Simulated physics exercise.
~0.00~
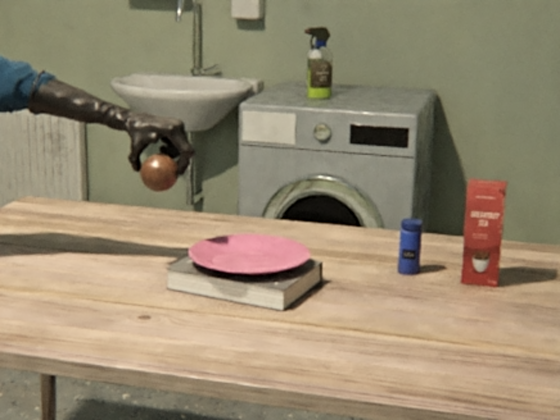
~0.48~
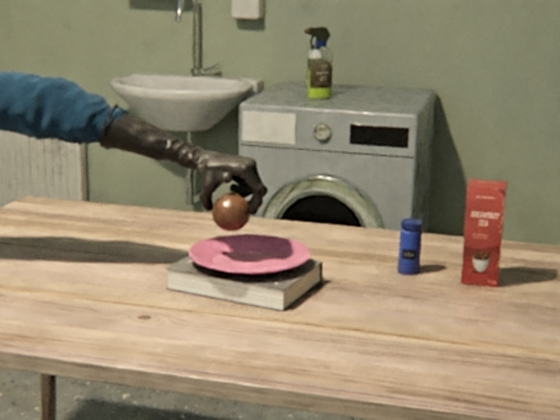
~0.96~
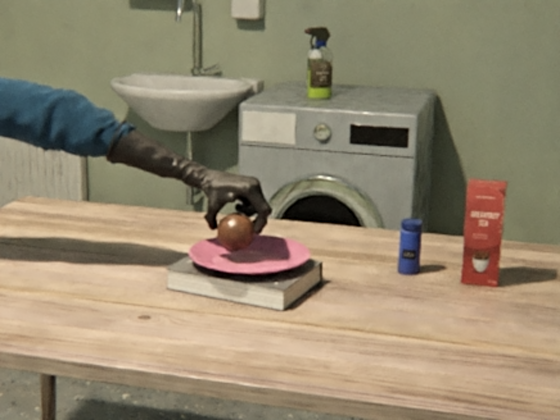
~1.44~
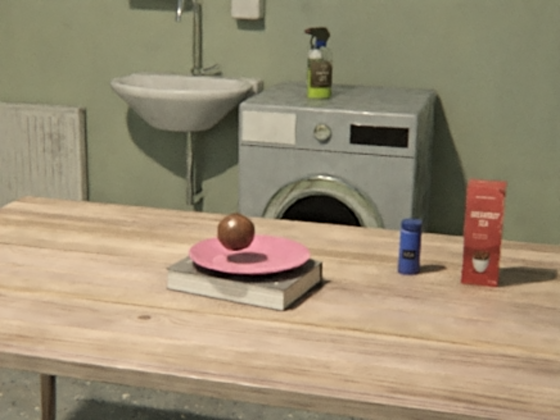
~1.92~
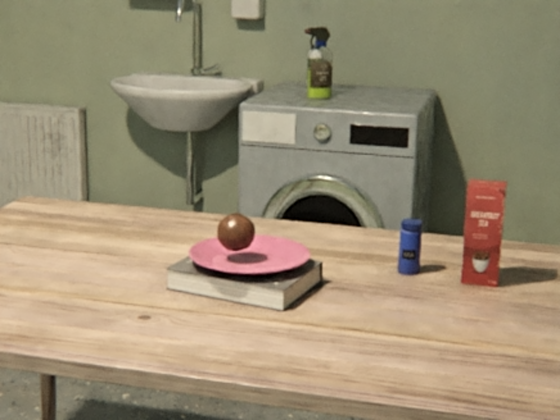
In a room with a sink and a washing machine, a dark-gloved hand carries a brown onion right and down onto a pink plate atop a grey book on a wooden table, then lets go and withdraws, leaving the onion resting on the plate.
